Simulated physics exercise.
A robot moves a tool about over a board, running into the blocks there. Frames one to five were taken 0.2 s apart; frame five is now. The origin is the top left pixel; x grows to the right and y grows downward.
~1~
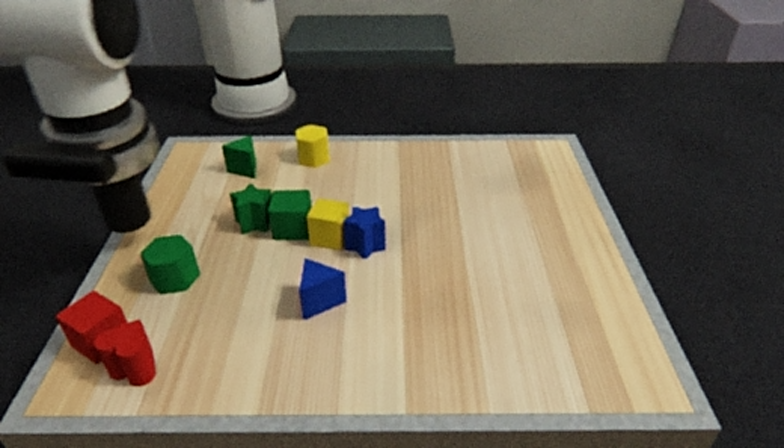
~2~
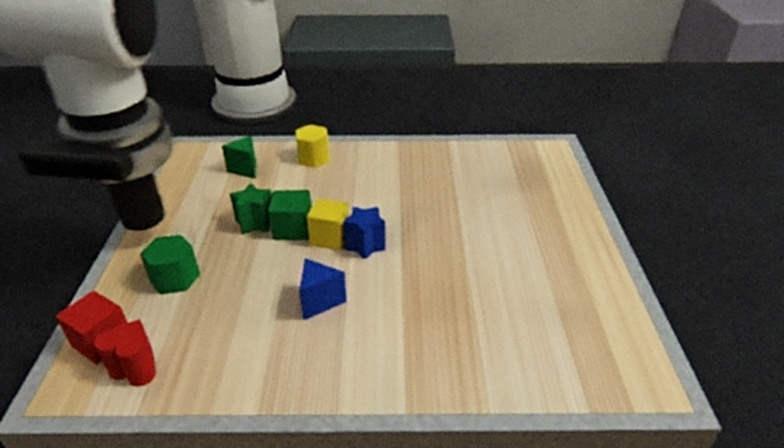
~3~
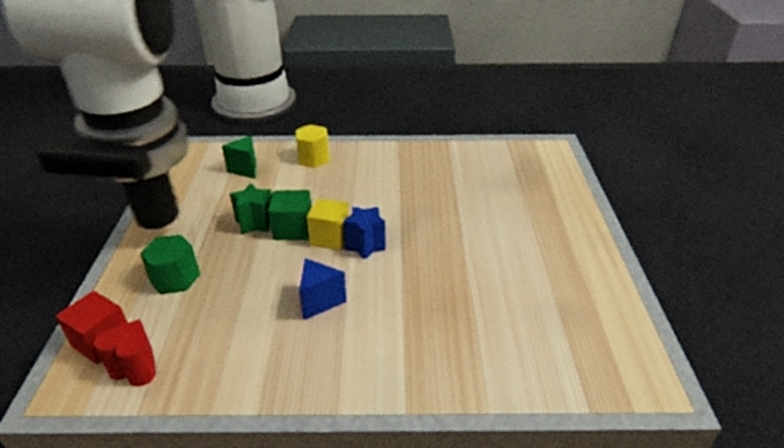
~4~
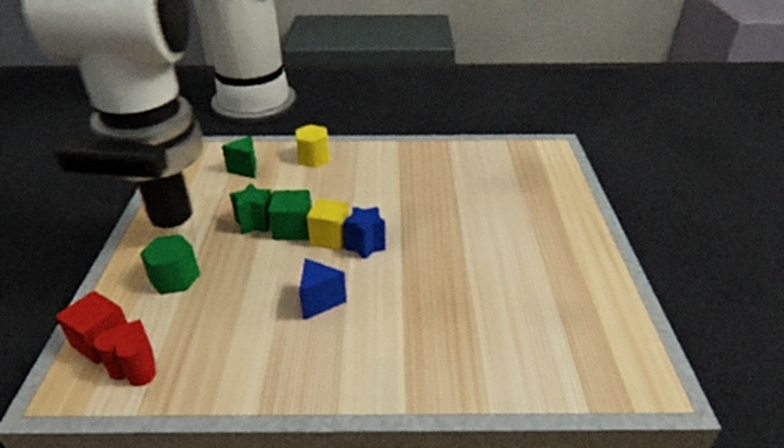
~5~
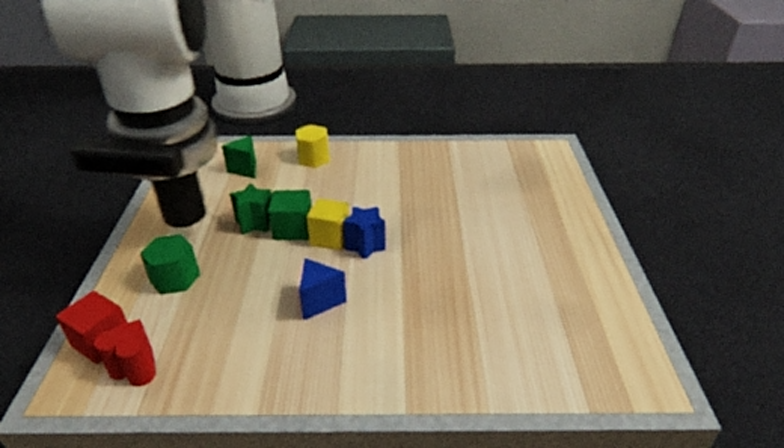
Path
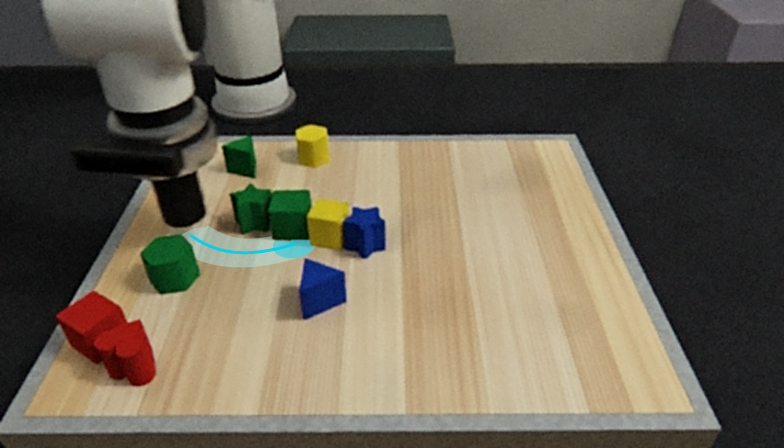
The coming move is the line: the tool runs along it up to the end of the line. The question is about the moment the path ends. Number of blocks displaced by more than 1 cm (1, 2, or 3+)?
Only one block.
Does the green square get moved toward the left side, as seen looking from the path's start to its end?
Yes.
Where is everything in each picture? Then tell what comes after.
Tool tip (130, 221); block tops, green star-shaped block (250, 194); green square (289, 200); yellow square (328, 209), in the first picture.
Tool (144, 219); blocks unchanged, in the second picture.
Tool (158, 218); blocks unchanged, in the third picture.
Tool (172, 217); blocks unchanged, in the fourth picture.
Tool (185, 216); green star-shaped block (250, 194); green square (289, 200); yellow square (328, 209), in the fifth picture.
Path on the board, from (191, 236) by way of (218, 249) and (256, 252) to (294, 244).
One third of the way, tool (213, 229); nothing pushed yet.
Two thirds of the way, tool (252, 232); nothing pushed yet.
At the end, tool (292, 224); green star-shaped block in place; green square (299, 191); yellow square (332, 209).
